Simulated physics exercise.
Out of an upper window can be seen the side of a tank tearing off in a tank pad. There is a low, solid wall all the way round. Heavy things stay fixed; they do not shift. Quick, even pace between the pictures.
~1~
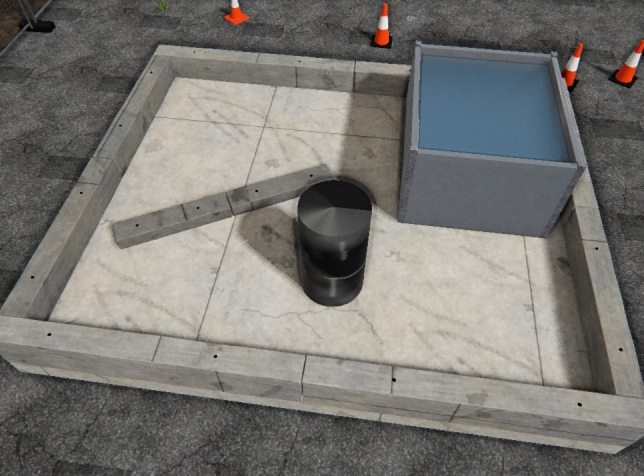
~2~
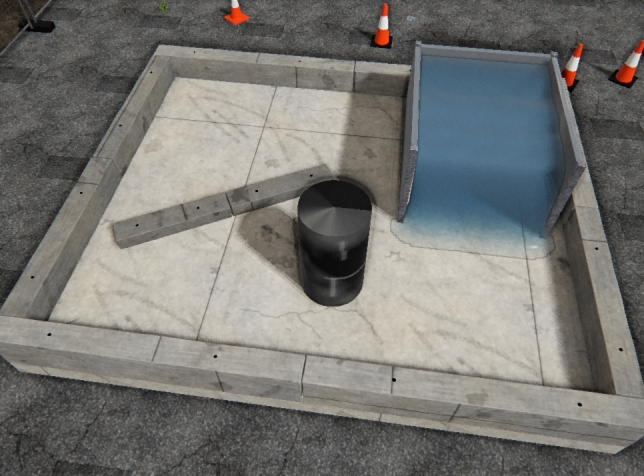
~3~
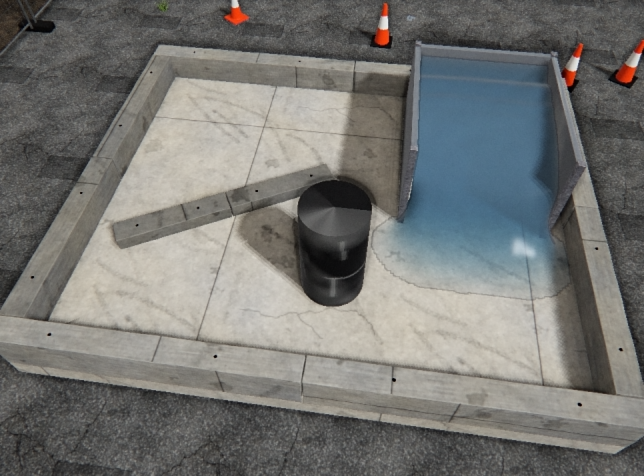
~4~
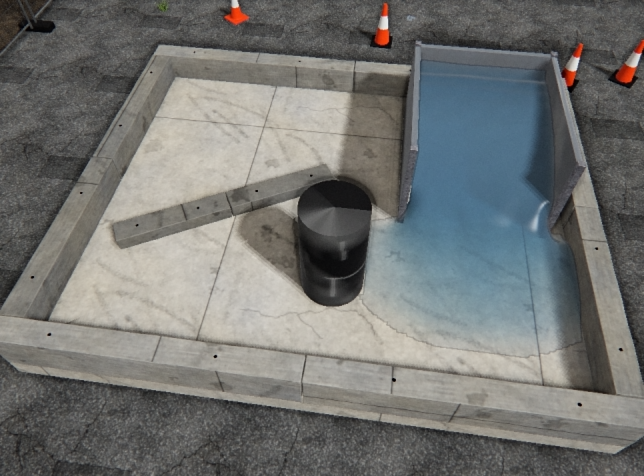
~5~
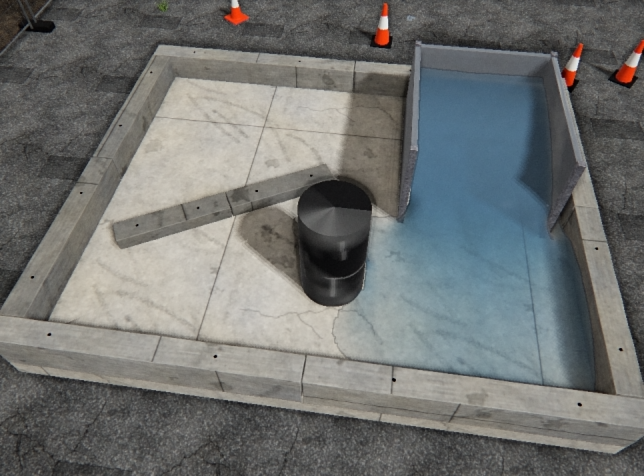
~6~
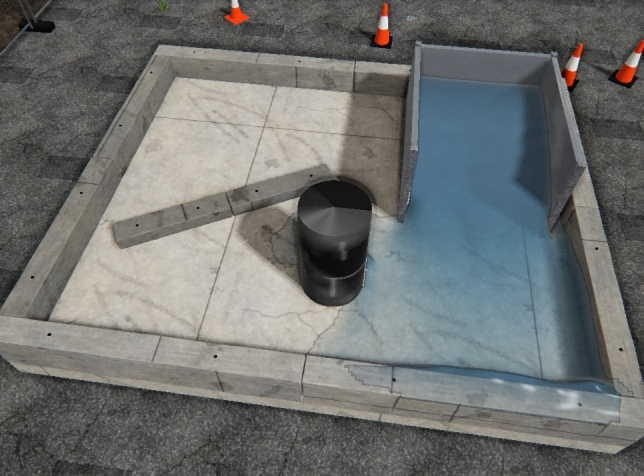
Blue water pours from the grey tank's open side and spreads to the low front wall.
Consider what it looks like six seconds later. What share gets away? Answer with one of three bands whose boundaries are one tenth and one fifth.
The share is between one tenth and one fifth.
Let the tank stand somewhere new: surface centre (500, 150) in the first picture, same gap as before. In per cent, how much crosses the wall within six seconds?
Roughly 24 percent, as I see it.
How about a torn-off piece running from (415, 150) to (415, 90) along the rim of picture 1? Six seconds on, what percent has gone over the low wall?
My estimate is near 2 percent.
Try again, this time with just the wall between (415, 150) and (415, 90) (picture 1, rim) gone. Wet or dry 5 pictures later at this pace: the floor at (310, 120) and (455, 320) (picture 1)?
Note: Point 1 waterlogged; point 2 untouched.
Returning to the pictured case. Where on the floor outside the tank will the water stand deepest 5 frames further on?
Deepest point: Roughly (539, 400).
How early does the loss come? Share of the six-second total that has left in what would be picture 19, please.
It would be around 95 %.
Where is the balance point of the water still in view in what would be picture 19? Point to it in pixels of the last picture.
The water centres close to (398, 272).
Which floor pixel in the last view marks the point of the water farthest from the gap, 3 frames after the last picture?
About at (180, 352).
A moment on, water covers 30 % of the floor; the low wall has let 1 % over.
Next, water covers 35 % of the floor; the low wall has let 4 % over.
Then, water covers 50 % of the floor; the low wall has let 13 % over.
Later, water covers 80 % of the floor; the low wall has let 14 % over.
In the end, water covers 80 % of the floor; the low wall has let 14 % over.
